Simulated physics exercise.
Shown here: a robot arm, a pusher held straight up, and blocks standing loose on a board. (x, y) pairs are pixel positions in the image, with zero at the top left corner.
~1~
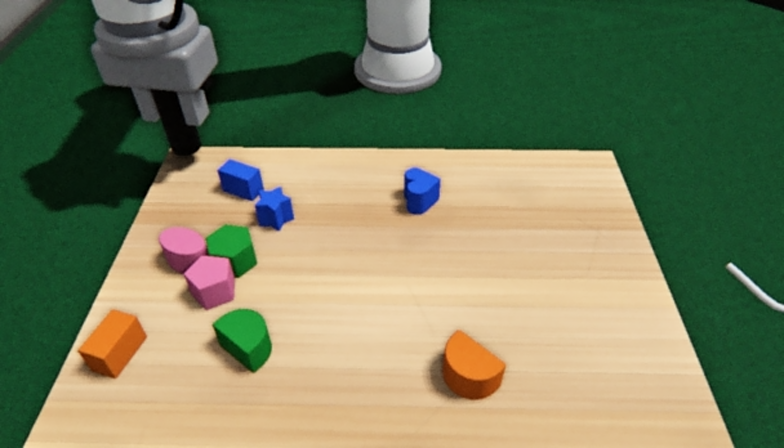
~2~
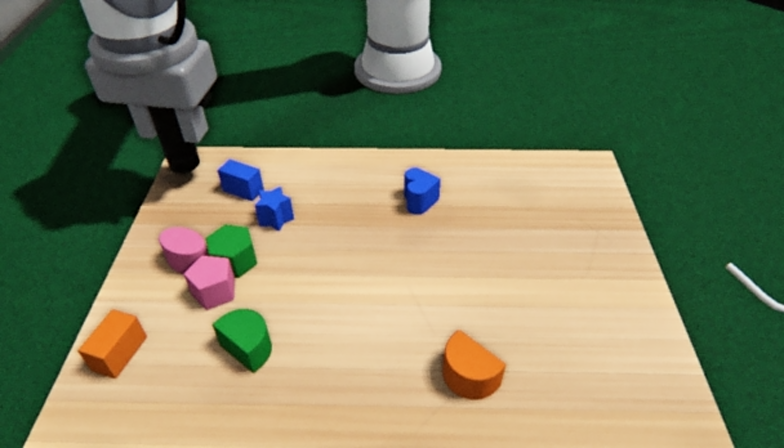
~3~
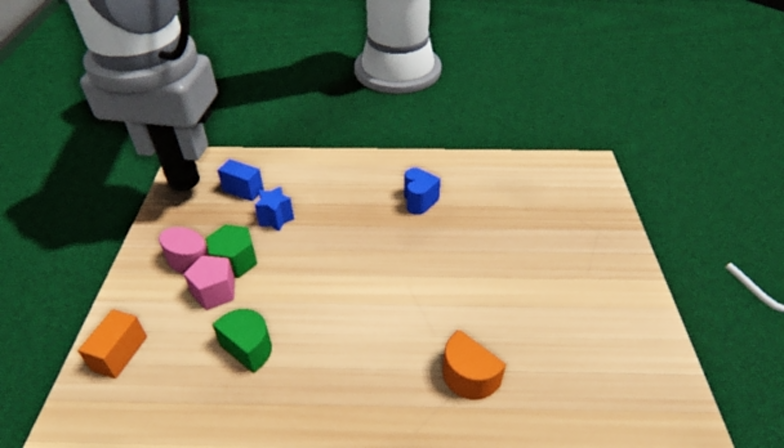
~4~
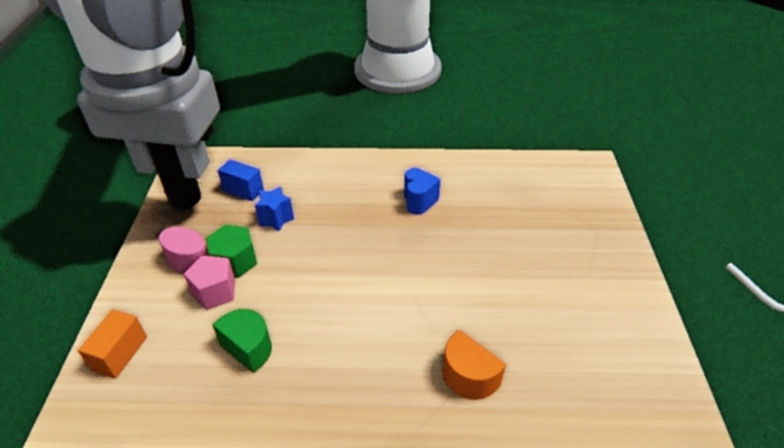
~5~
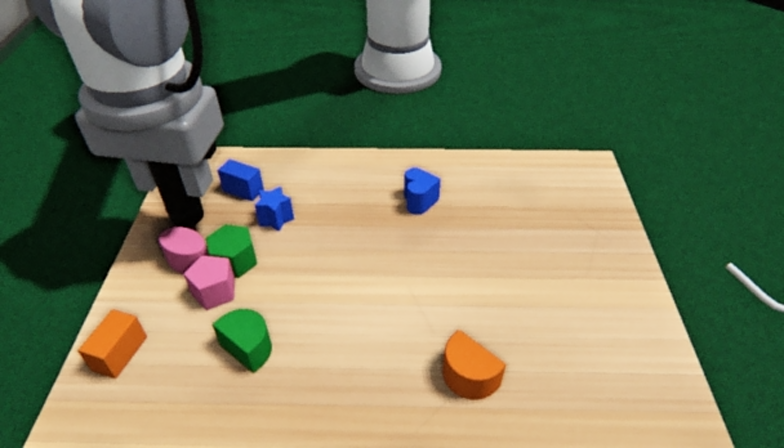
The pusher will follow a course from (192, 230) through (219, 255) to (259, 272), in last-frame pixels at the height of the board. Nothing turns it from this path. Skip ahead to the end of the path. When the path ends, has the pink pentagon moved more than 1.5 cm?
No
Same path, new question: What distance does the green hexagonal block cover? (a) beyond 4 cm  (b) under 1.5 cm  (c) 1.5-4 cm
a - beyond 4 cm.
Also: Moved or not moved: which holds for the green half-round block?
That block will keep its spot.
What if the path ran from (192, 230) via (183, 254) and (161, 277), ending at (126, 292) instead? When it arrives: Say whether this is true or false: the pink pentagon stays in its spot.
The statement is incorrect.
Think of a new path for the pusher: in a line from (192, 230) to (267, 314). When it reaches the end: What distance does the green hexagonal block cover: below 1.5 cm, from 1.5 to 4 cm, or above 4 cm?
That block covers upwards of 4 cm.
The first path, step by step. One third of the way, pusher at (205, 235); pink oval block at (180, 250); green hexagonal block at (231, 241).
Two thirds of the way, pusher at (228, 249); pink oval block at (180, 251), turned 15° clockwise; pink pentagon at (210, 276), turned 15° clockwise; green hexagonal block at (258, 253).
At the end, pusher at (256, 260); pink oval block at (180, 251), turned 15° clockwise; pink pentagon at (210, 276), turned 15° clockwise; green hexagonal block at (288, 264); green half-round block not moved; blue star-shaped block not moved.
